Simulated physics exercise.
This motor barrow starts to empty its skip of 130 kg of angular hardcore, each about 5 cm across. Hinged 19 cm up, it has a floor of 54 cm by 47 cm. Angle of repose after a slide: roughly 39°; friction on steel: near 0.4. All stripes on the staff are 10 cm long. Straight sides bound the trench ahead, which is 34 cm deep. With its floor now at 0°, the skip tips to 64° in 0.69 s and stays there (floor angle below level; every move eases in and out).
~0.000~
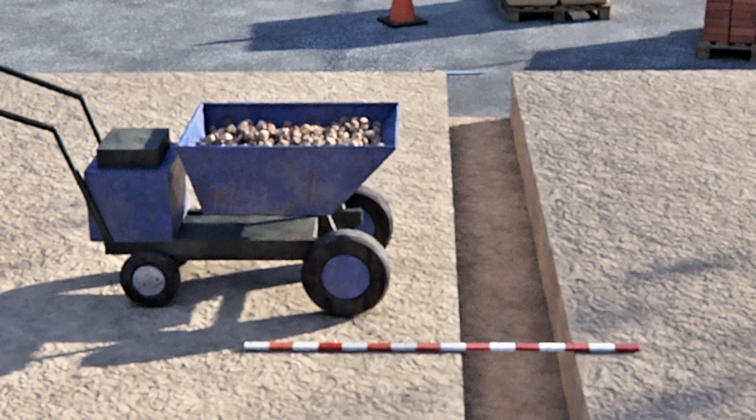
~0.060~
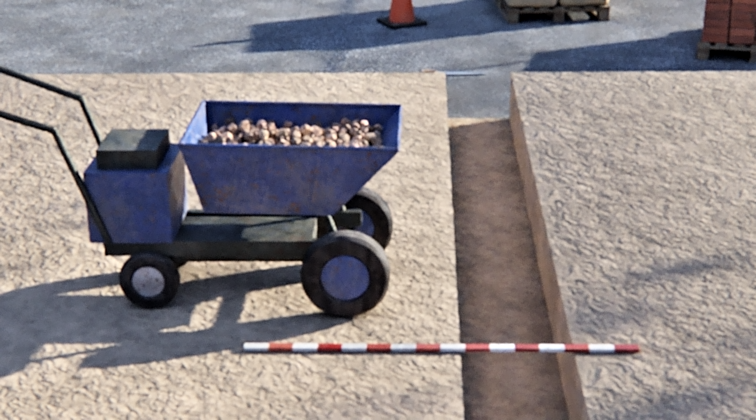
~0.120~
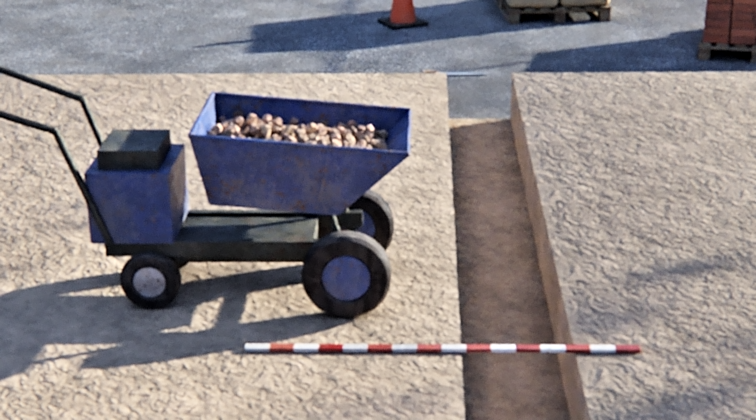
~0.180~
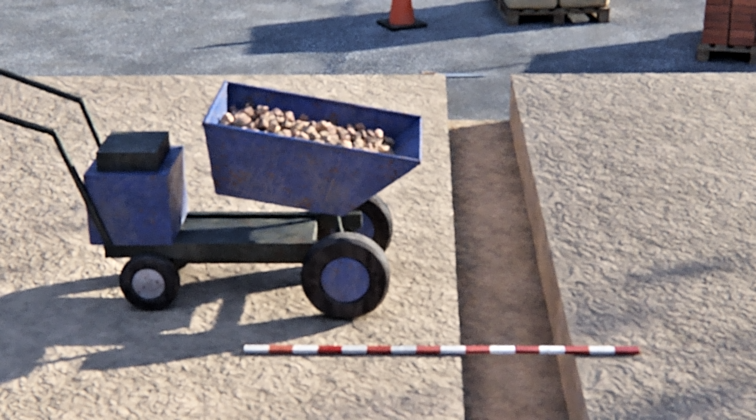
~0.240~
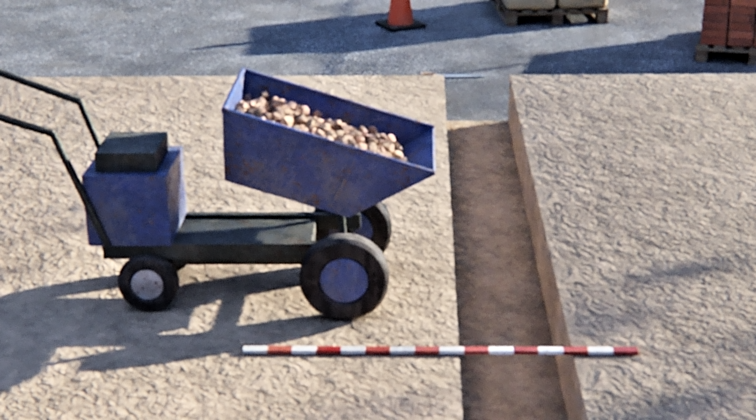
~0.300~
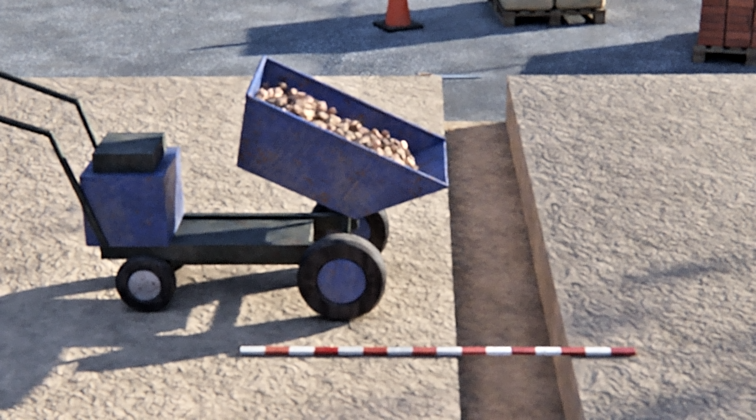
On a sandy work site, a blue motor barrow stood beside a straight trench, and its skip of stones slowly rose at the back, tilting further toward the trench on the right.
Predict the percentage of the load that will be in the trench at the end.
Predicted: Roughly 60 %.
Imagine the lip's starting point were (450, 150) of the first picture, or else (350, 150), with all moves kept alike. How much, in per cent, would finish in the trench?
About 25 per cent first, then about 70 per cent.
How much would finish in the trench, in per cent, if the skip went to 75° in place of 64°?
It would be close to 85 percent.
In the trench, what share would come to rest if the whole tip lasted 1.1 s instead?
Probably about 65 in a hundred.
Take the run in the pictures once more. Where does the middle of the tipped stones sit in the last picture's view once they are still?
Centre estimate: Around (527, 343).
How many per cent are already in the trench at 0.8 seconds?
10 per cent or so by then.
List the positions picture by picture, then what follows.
In the first frame, lip at (396, 148), floor tilted 0°, highest stones at (313, 132).
In the second frame, the skip is at 1°, its lip at (399, 150); the top of the load is at (290, 132); the stones move at 0.3 m/s on average.
In the third frame, lip at (409, 155), floor tilted 5°, highest stones at (252, 125); the stones move at 0.6 m/s on average.
In the fourth frame, lip at (421, 163), floor tilted 11°, highest stones at (249, 116); the stones move at 1.0 m/s on average.
In the fifth frame, the skip is at 18°, its lip at (435, 173); the top of the load is at (257, 106); the stones move at 1.2 m/s on average.
In the sixth frame, the skip is at 26°, its lip at (447, 187); the top of the load is at (272, 96); the stones move at 1.3 m/s on average.
After 0.5 s the floor is at 54°; 100 % in the skip; the foremost stones are at (458, 221).
After 0.8 s the floor is at 64°; 90 % in the skip, 10 % in the trench; the foremost stones are at (539, 290).
After 1.1 s the floor is at 64°; 47 % in the skip, 39 % in the trench, 14 % past the trench; the foremost stones are at (657, 295).
After 3.1 s the floor is at 64°; 26 % in the skip, 60 % in the trench, 14 % past the trench; the foremost stones are at (723, 295).
